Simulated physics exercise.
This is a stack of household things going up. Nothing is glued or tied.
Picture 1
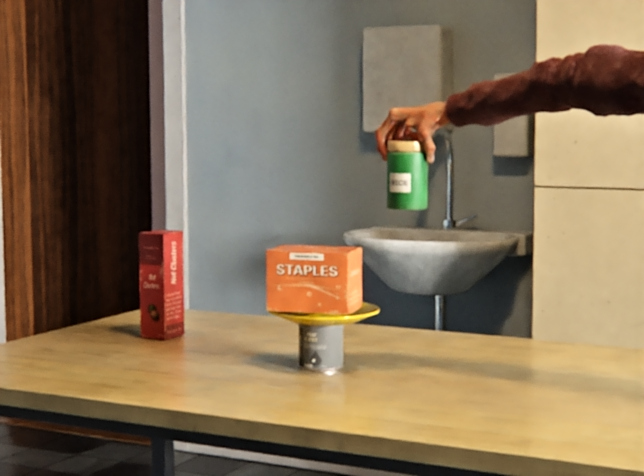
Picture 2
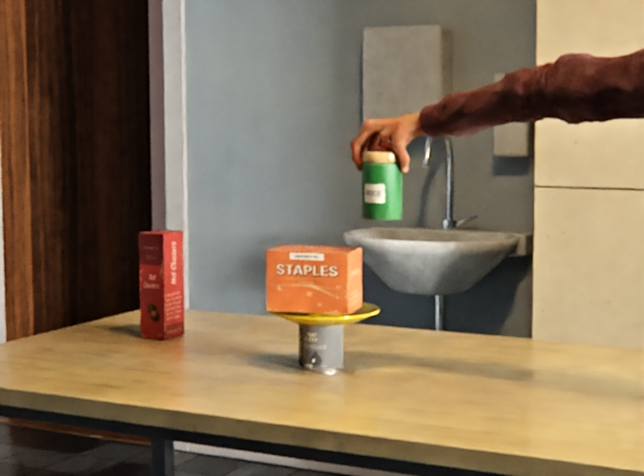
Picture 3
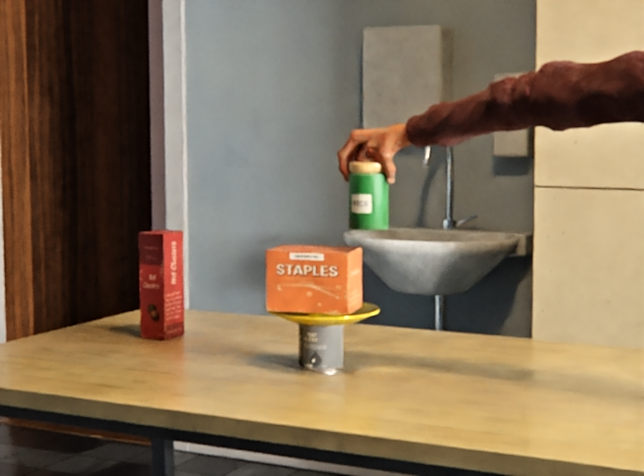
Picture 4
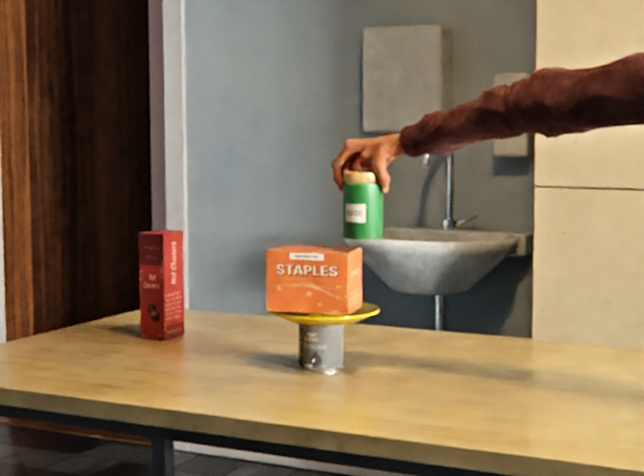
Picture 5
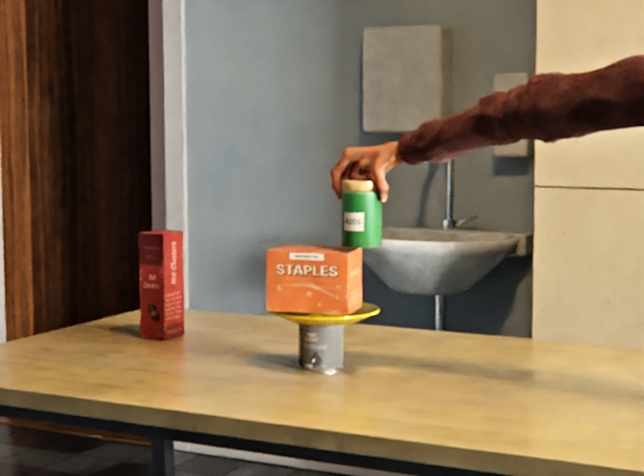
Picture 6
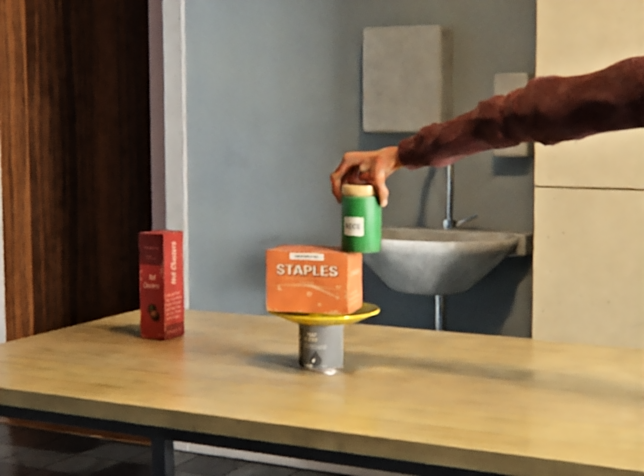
On a wooden table near a wall sink, an orange box of staples sits on a yellow disc atop a grey can, with a red box to the left. A hand reaching from the right carries a green jar leftward and down, lowering it to the right side of the orange box's top.
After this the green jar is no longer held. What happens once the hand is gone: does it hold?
Outcome: The pile comes apart.
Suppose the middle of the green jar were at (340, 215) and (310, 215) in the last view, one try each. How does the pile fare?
First try: It stays up; second try: It stays up.
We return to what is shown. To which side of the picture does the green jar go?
To the right.
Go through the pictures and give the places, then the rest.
Coming down; green jar (407, 175); orange box (315, 279), in the first frame.
Coming down; green jar (382, 185), in the second frame.
Coming down; green jar (369, 195); orange box (315, 279), in the third frame.
Coming down; green jar (363, 205), in the fourth frame.
Coming down; green jar (361, 213); orange box (315, 279), in the fifth frame.
In place under the hand; green jar (361, 218), in the sixth frame.
Then, 0.40 s past the last view, green jar now fallen.
Then, 0.50 s past the last view, things are still on the move.
Then, 0.60 s past the last view, as before.
Then, 1.00 s past the last view, nothing new.
Finally, fallen, green jar; the other 4 still in place. Final places as the last picture's camera would see them, green jar near (516, 361). The pile gives way.
